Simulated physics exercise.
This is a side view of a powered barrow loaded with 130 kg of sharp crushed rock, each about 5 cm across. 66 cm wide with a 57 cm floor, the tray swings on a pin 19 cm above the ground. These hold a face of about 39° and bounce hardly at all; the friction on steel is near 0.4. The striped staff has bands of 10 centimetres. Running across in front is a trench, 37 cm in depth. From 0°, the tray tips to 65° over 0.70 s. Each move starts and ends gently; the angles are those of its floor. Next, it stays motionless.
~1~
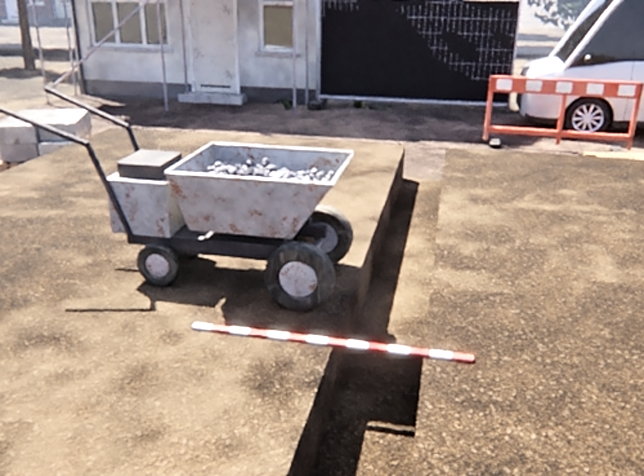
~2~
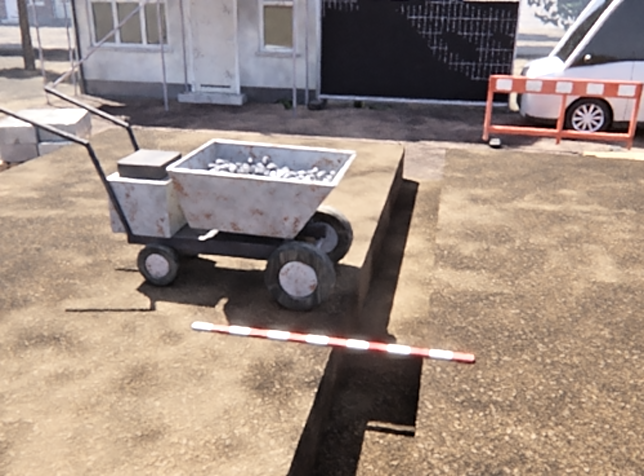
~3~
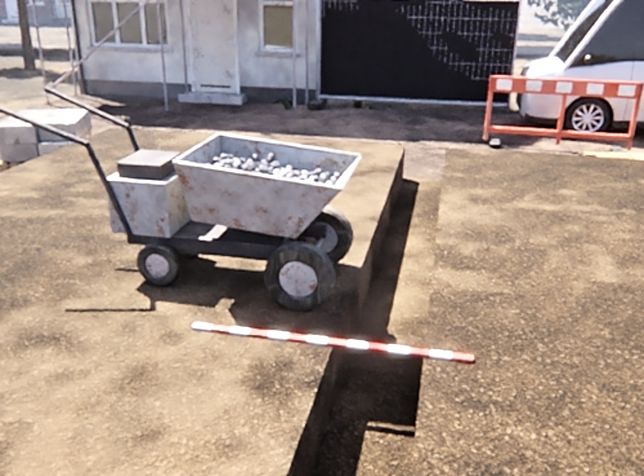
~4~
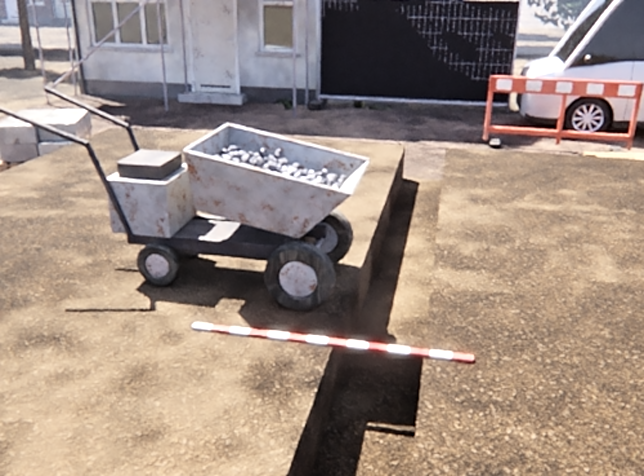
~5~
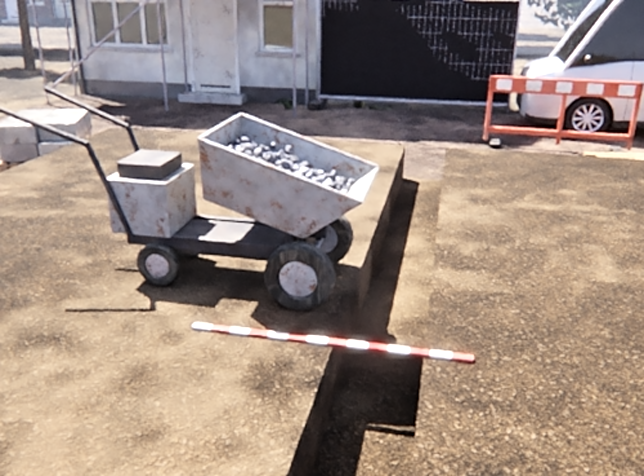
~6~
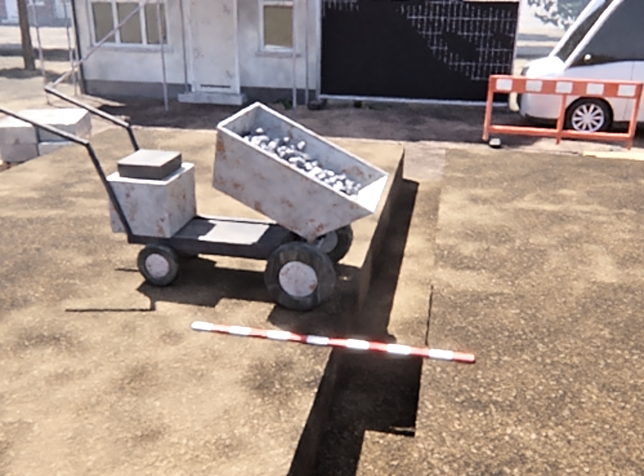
Grey tray of crushed rock on a powered barrow slowly tilting down to the right beside a trench and striped staff.
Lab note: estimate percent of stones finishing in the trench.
Approx. 19 %.
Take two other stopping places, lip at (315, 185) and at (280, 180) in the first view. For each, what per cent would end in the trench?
It comes to about 25 and 50 in a hundred.
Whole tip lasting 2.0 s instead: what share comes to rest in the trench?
With that change, it comes to around 25 per cent.
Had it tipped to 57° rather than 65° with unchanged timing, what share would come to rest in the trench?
It would be close to 10 percent.
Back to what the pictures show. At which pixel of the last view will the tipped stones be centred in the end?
Their middle ends up near (451, 298).
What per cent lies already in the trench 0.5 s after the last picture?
Some 5 per cent.
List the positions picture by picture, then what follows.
Lip at (332, 185), floor tilted 0°, highest stones at (250, 170), in the first picture.
The tray is at 1°, its lip at (335, 186); the top of the load is at (241, 168), in the second picture.
Lip at (341, 189), floor tilted 5°, highest stones at (237, 163), in the third picture.
The tray is at 11°, its lip at (351, 194); the top of the load is at (236, 155), in the fourth picture.
The tray is at 18°, its lip at (362, 202); the top of the load is at (241, 146), in the fifth picture.
Lip at (374, 213), floor tilted 26°, highest stones at (255, 137), in the sixth picture.
Then, 0.2 s after the last picture the floor is at 54°, 100 % in the tray; the foremost stones are at (380, 234).
Then, 0.5 s after the last picture the floor is at 65°, 94 % in the tray, 3 % in the trench, 3 % past the trench; the foremost stones are at (447, 280).
Then, 0.8 s after the last picture the floor is at 65°, 59 % in the tray, 7 % in the trench, 33 % past the trench; the foremost stones are at (548, 312).
Then, 2.8 s after the last picture the floor is at 65°, 45 % in the tray, 19 % in the trench, 35 % past the trench; the foremost stones are at (624, 320).
